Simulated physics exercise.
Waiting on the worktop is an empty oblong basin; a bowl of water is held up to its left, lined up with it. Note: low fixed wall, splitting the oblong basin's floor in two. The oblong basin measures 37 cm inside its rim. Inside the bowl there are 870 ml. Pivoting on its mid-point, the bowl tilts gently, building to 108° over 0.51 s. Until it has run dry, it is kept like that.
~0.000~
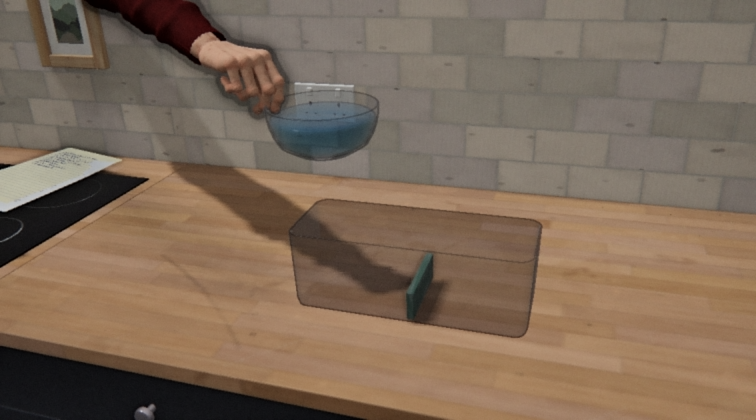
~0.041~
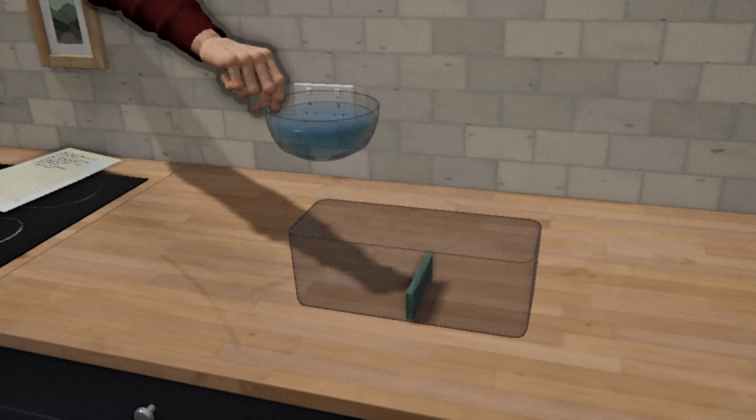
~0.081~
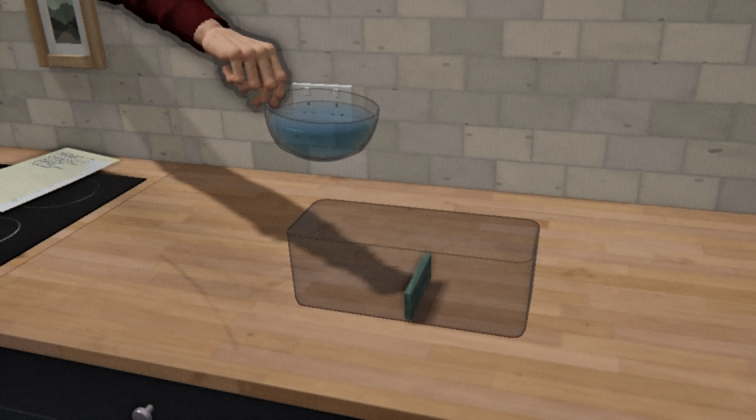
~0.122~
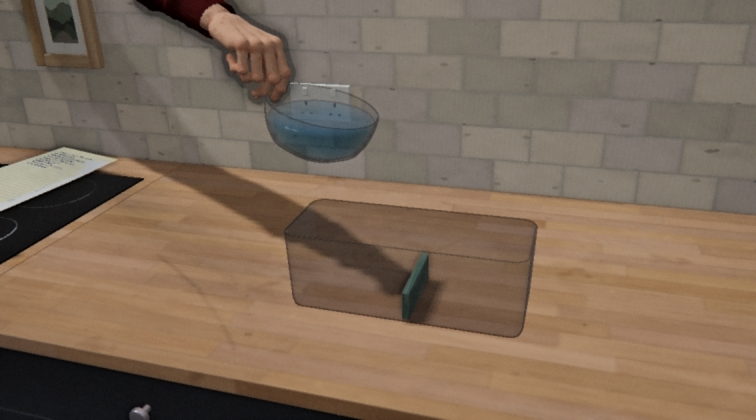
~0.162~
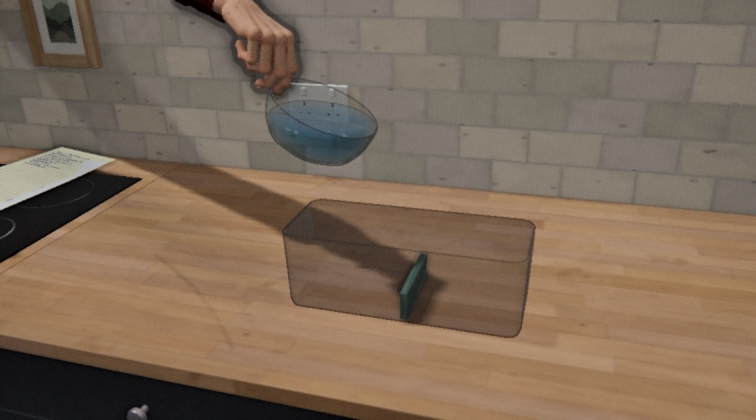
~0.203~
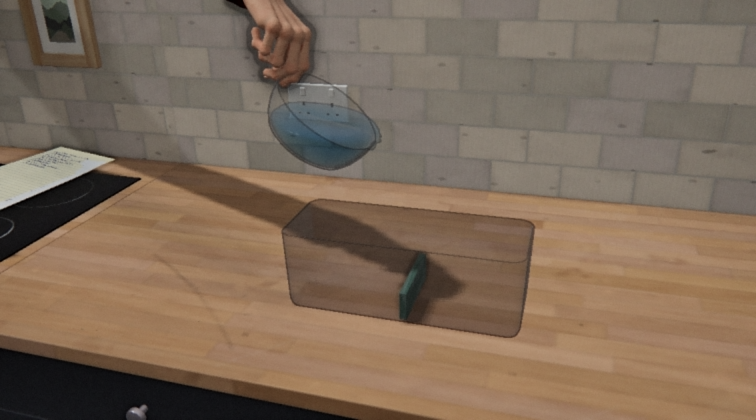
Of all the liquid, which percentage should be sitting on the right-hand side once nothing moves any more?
Around 31 per cent should be sitting there.
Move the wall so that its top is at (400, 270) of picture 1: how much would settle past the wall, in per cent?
With the wall placed like that, close to 60 per cent.
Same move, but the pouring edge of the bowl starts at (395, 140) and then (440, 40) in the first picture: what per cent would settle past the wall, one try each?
Respectively about 45 and 70 percent.
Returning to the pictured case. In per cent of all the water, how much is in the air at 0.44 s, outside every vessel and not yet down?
I'd put it at about 44 percent.
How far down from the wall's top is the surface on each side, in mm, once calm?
About 26 mm left, about 34 mm right.
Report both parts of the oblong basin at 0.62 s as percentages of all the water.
Left roughly 66, right roughly 28.
By 0.44 s the tilt is 104° and 7 per cent is still to pour, 30 is left of the wall and 18 right of it.
By 0.62 s the tilt is 108° and 0 per cent is still to pour, 65 is left of the wall and 27 right of it.
By 0.81 s the tilt is 108° and 0 per cent is still to pour, 57 is left of the wall and 30 right of it.
By 1.01 s the tilt is 108° and 0 per cent is still to pour, 60 is left of the wall and 31 right of it.
At rest 60 per cent lies left of the wall, 31 right of it and 9 outside.
